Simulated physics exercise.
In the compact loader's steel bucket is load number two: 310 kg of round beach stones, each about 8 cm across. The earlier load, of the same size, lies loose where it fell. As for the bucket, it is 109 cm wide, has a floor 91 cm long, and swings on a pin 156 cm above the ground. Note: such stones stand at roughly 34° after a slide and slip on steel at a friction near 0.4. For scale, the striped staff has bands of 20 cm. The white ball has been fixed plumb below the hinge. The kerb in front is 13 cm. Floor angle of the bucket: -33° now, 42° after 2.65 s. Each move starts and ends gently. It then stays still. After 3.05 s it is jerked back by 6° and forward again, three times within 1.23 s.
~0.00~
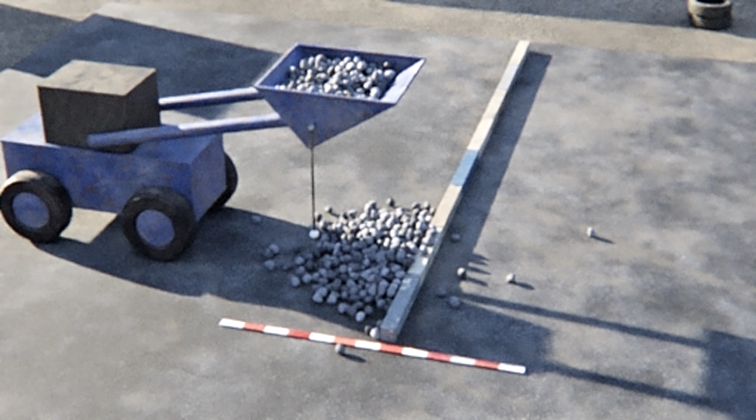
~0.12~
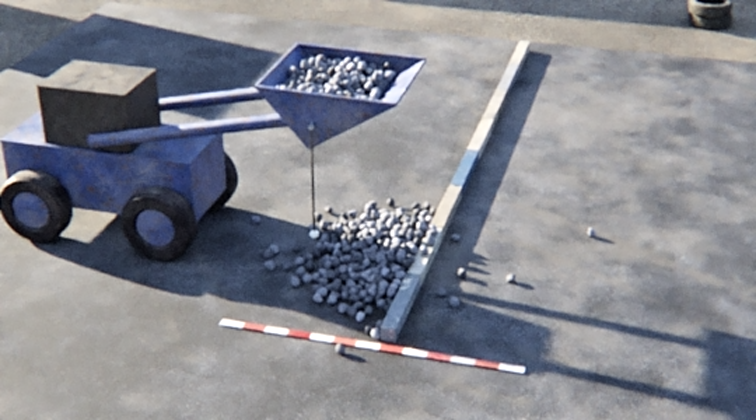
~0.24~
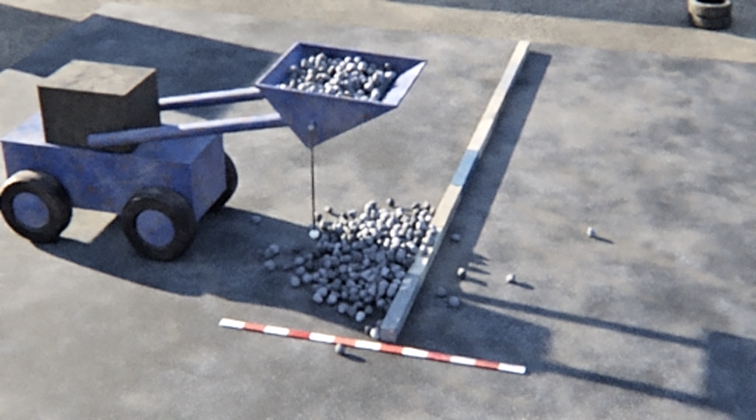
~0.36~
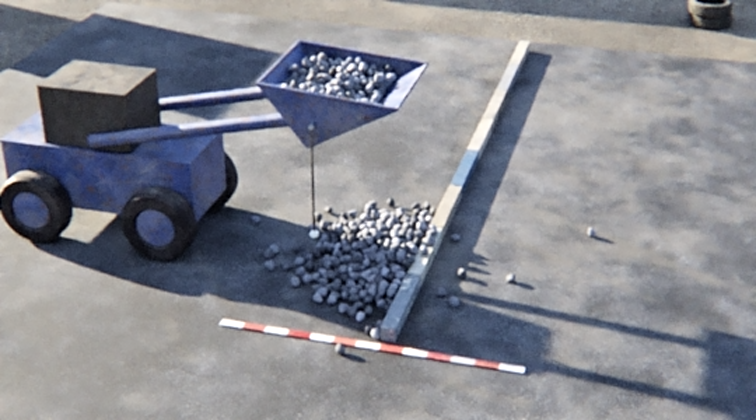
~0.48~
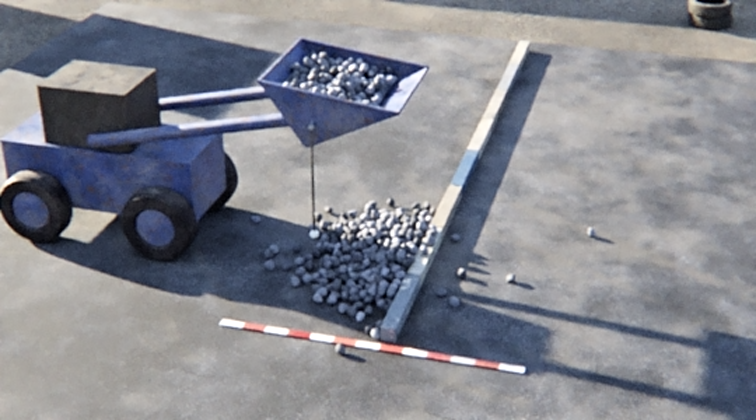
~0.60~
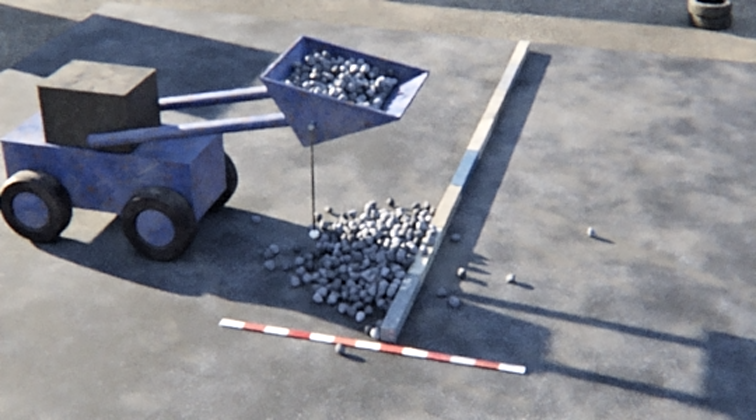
On grey pavement, a blue loader's raised bucket of stones slowly tilts slightly downward.
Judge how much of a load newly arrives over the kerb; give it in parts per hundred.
Close to 81 in every hundred.
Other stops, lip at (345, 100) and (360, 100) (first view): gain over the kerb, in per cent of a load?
First place about 15 %, second about 40 %.
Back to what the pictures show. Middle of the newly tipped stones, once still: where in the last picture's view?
Middle: Approx. (467, 266) px.
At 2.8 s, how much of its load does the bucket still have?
It keeps some 0 percent of its load.
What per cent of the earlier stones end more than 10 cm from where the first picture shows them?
Estimate: 0 %, roughly.
After 2.0 s the floor is at 30°; in per cent of one load, 78 in the bucket, 119 on this side of the kerb, 2 over the kerb; the foremost stones are at (472, 257).
After 2.8 s the floor is at 42°; in per cent of one load, 0 in the bucket, 135 on this side of the kerb, 64 over the kerb; the foremost stones are at (556, 273).
After 4.7 s the floor is at 42°; in per cent of one load, 0 in the bucket, 118 on this side of the kerb, 82 over the kerb; the foremost stones are at (626, 284).
After 7.5 s the floor is at 42°; in per cent of one load, 0 in the bucket, 118 on this side of the kerb, 82 over the kerb; the foremost stones are at (626, 284). Net gain over the kerb, 81.
